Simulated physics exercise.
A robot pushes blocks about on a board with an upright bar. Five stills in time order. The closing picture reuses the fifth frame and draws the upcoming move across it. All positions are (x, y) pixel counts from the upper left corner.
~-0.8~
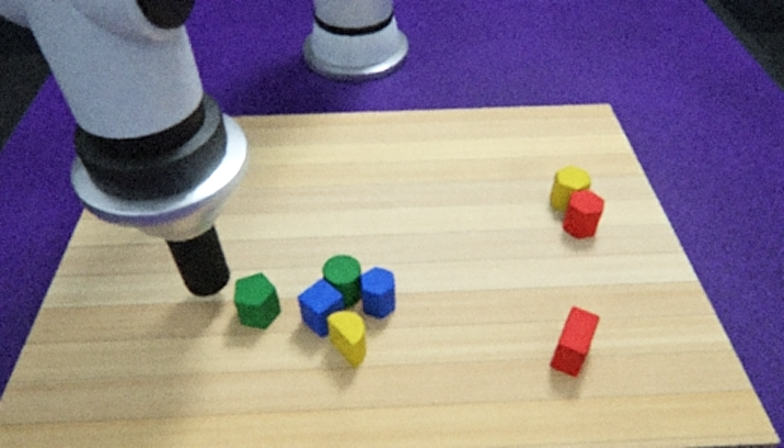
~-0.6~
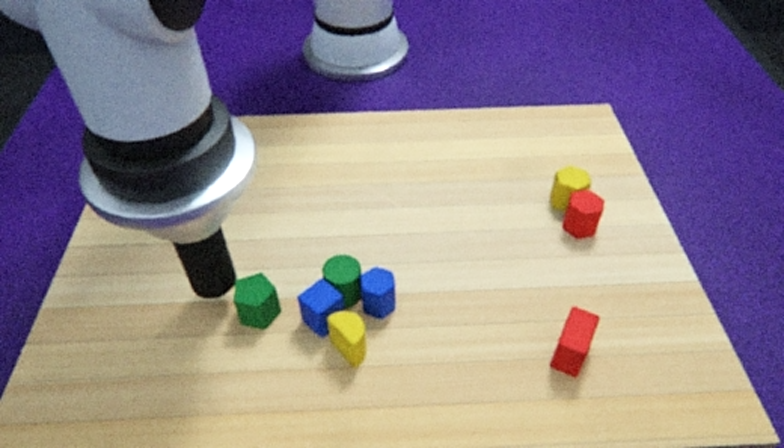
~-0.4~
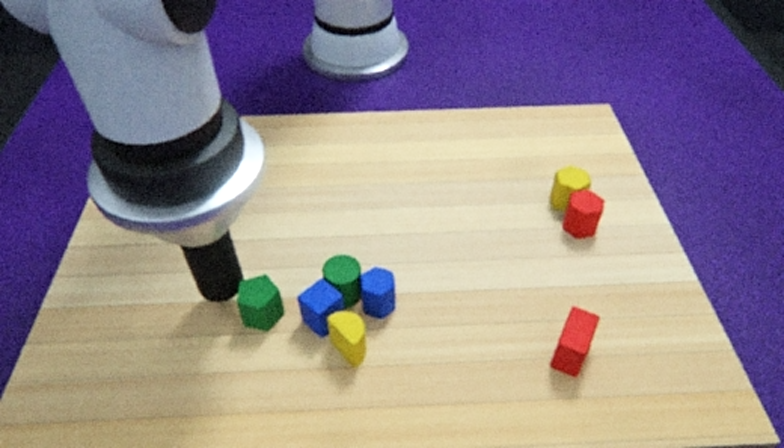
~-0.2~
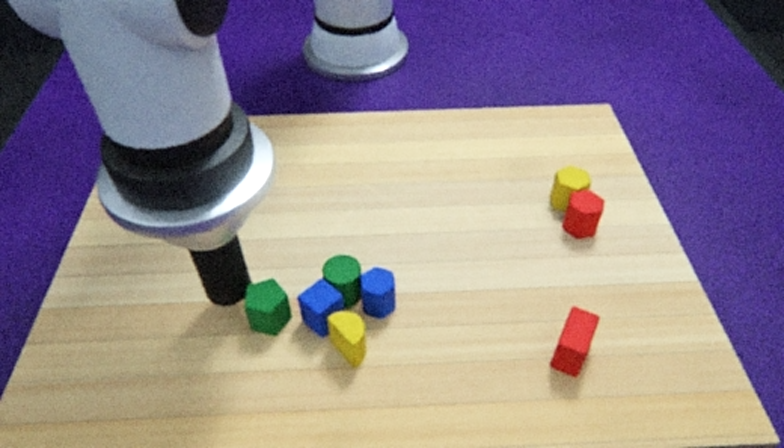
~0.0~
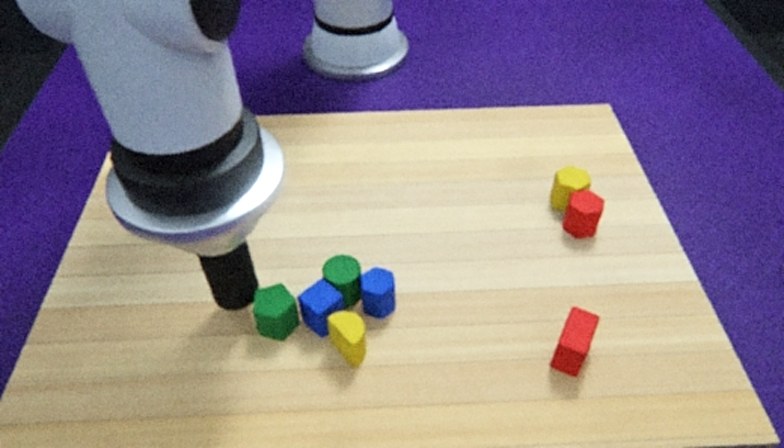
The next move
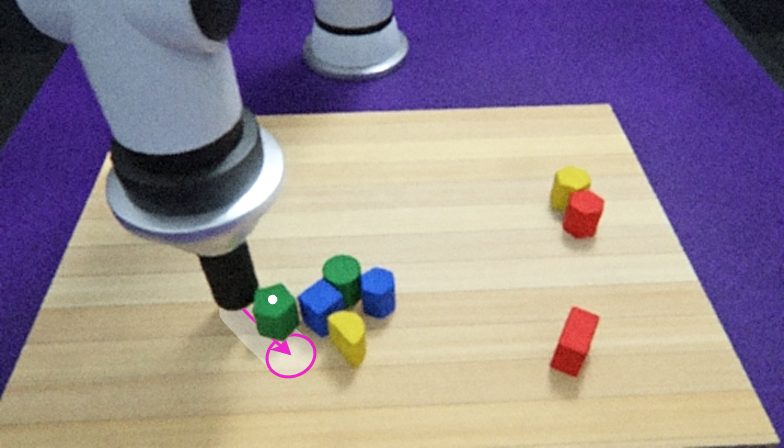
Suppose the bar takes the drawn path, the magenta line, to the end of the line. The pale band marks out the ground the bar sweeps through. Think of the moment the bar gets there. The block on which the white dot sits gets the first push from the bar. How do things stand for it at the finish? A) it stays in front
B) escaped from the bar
A (it stays in front)
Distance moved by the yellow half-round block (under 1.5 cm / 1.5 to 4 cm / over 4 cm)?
The answer is under 1.5 cm.
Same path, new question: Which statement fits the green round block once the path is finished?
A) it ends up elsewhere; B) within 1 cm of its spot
B: Within 1 cm of its spot.
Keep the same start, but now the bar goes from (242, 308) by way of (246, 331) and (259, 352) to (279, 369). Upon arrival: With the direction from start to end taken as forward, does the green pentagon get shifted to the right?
No
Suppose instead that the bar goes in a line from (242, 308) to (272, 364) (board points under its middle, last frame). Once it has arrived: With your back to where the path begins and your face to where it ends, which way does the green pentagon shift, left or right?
Off to the left side.
The drawn path runs from (242, 308) to (291, 355); the dot is on the green pentagon.
The first path, step by step. Halfway along, bar (262, 317); green pentagon (302, 322).
At the end, bar (287, 340); green pentagon (332, 341), turned 25° anticlockwise; blue square (324, 295); green round block not moved; yellow half-round block (360, 321).
